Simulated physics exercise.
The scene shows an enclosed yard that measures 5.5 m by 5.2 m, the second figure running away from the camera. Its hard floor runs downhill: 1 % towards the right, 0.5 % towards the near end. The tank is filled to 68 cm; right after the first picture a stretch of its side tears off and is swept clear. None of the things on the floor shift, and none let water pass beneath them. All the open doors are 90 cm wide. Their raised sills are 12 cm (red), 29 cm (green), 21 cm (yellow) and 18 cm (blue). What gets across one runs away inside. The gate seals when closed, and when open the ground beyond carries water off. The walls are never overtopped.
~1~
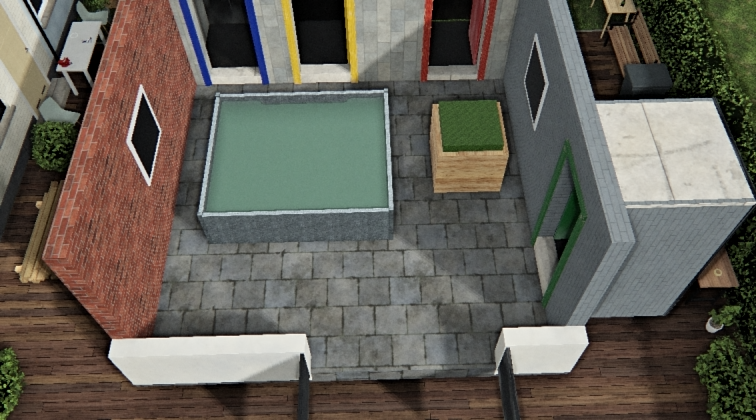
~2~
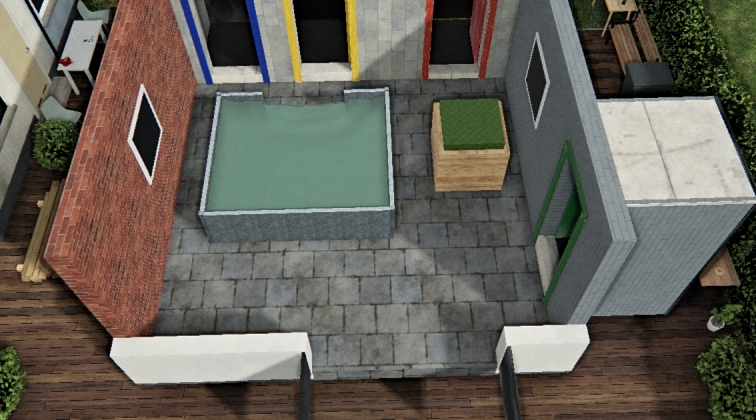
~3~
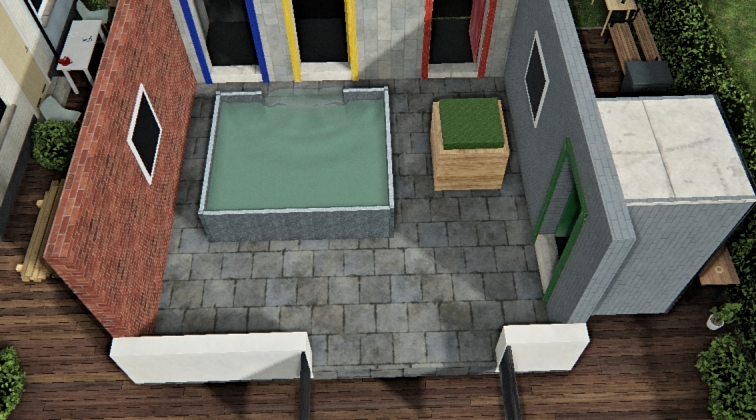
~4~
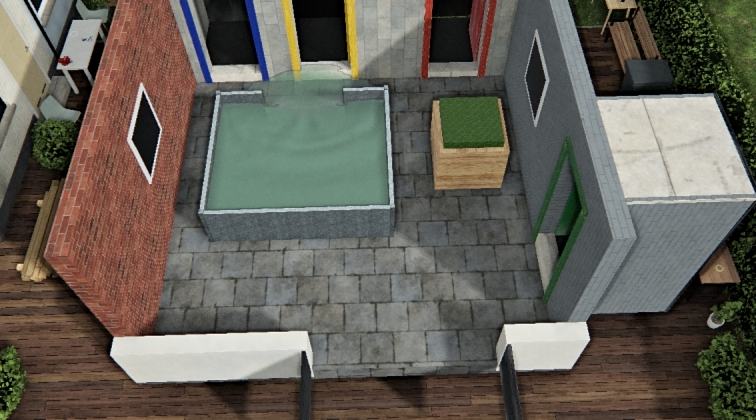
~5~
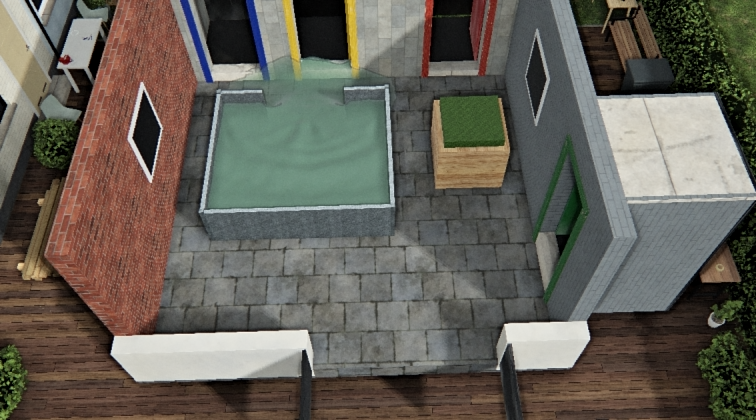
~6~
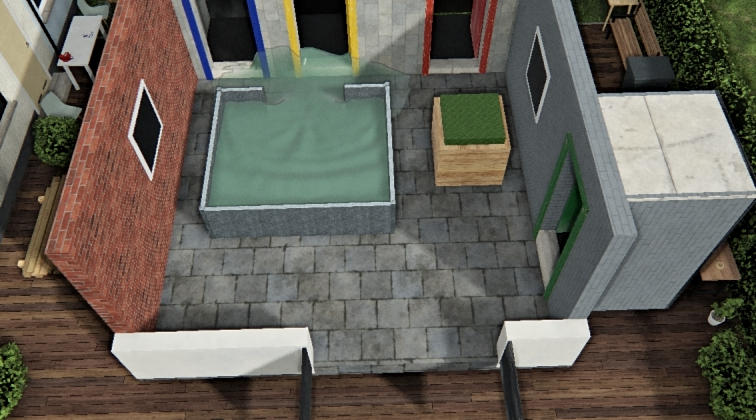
A stone-walled tank of green water loses part of its far side and water pours out.
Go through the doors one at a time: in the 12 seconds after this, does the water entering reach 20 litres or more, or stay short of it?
Result: Red door: Limit crossed; green door: Limit not crossed; yellow door: Limit crossed; blue door: Limit crossed.
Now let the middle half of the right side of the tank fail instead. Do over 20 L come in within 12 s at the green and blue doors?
For green, too little; for blue, too little.
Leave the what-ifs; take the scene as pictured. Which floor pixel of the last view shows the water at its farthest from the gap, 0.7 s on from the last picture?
I'd put it close to (501, 76).
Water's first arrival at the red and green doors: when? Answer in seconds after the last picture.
Red: 0.3 s; green: 2.2 s.
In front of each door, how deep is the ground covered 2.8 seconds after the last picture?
You'd get red at 6 cm, green at 5 cm, yellow at 32 cm, and blue at 22 cm.
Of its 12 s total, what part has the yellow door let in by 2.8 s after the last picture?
90 per cent, roughly.
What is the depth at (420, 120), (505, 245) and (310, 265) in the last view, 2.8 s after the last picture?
Spot one 4 cm, spot two 4 cm, spot three 0 cm.
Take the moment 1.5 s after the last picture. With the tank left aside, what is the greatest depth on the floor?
Depth: Approx. 47 cm.
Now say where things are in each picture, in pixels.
In the first picture, the tank at (300, 152) is whole and still, 68 cm deep.
In the second picture, water pours out on the tank's far side and has run 0.7 m, to a hidden place; typically 10 cm deep outside, 68 cm at the tank's back.
In the third picture, water pours out on the tank's far side and has run 1.0 m, to a hidden place; typically 12 cm deep outside, 68 cm at the tank's back.
In the fourth picture, the front is at (362, 80), 1.4 m from the gap on the tank's far side; 2.0 m2 of floor is under water; 68 cm left at the back of the tank.
In the fifth picture, water pours out on the tank's far side and has run 1.7 m, to (386, 78); typically 12 cm deep outside, 68 cm at the tank's back.
In the sixth picture, the front is at (407, 76), 2.0 m from the gap on the tank's far side; 2.9 m2 of floor is under water; 64 cm left at the back of the tank.
Then, 0.7 s after the last picture water covers 25 % of the floor and is deepest (54 cm) near (299, 80); red door 6 cm at the sill, 0 L in, green door not reached, yellow door 52 cm at the sill, 181 L in, blue door 21 cm at the sill, 3 L in.
Then, 1.5 s after the last picture water covers 40 % of the floor and is deepest (47 cm) near (299, 80); red door 7 cm at the sill, 0 L in, green door not reached, yellow door 46 cm at the sill, 359 L in, blue door 21 cm at the sill, 11 L in.
Then, 2.8 s after the last picture water covers 60 % of the floor and is deepest (32 cm) near (153, 353); red door 6 cm at the sill, 0 L in, green door 5 cm at the sill, 0 L in, yellow door 32 cm at the sill, 491 L in, blue door 22 cm at the sill, 29 L in.
Then, 6.3 s after the last picture water covers 95 % of the floor and is deepest (22 cm) near (153, 353); red door 21 cm at the sill, 67 L in, green door 8 cm at the sill, 0 L in, yellow door 19 cm at the sill, 559 L in, blue door 17 cm at the sill, 51 L in.
Then, 11.3 s after the last picture water covers 95 % of the floor and is deepest (17 cm) near (548, 342); red door 14 cm at the sill, 132 L in, green door 13 cm at the sill, 0 L in, yellow door 12 cm at the sill, 559 L in, blue door 10 cm at the sill, 52 L in.
